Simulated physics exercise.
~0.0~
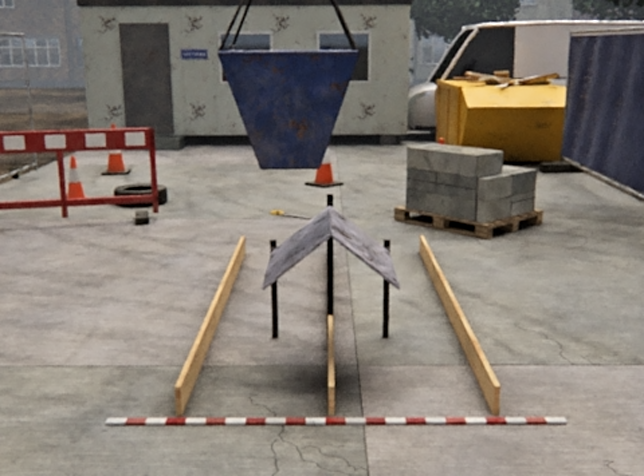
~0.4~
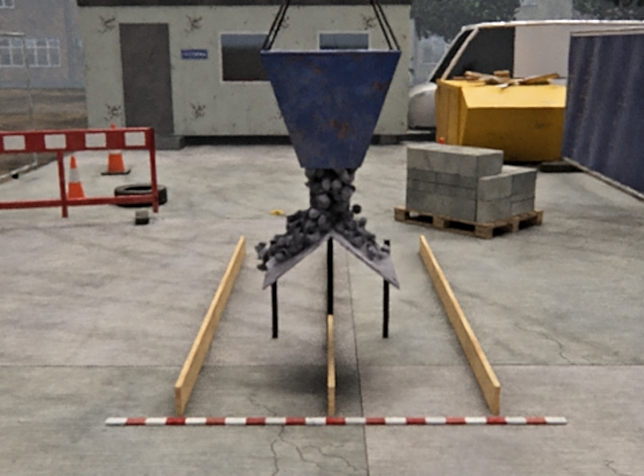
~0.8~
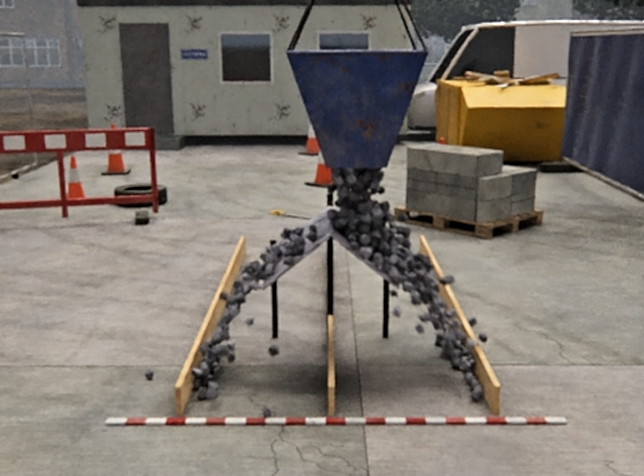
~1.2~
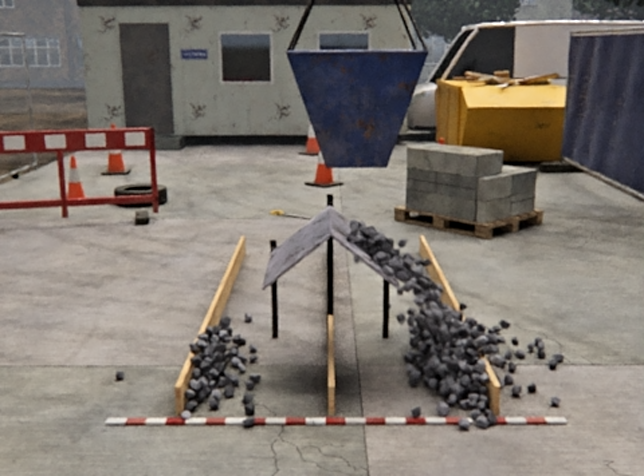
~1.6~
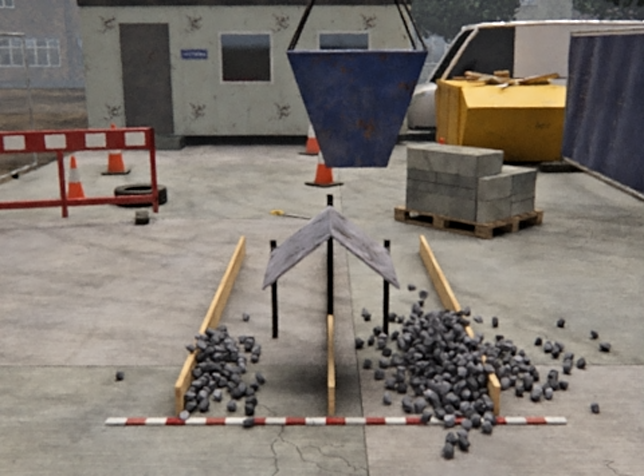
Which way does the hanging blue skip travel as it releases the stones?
The skip travels to the right above the peaked steel slopes.
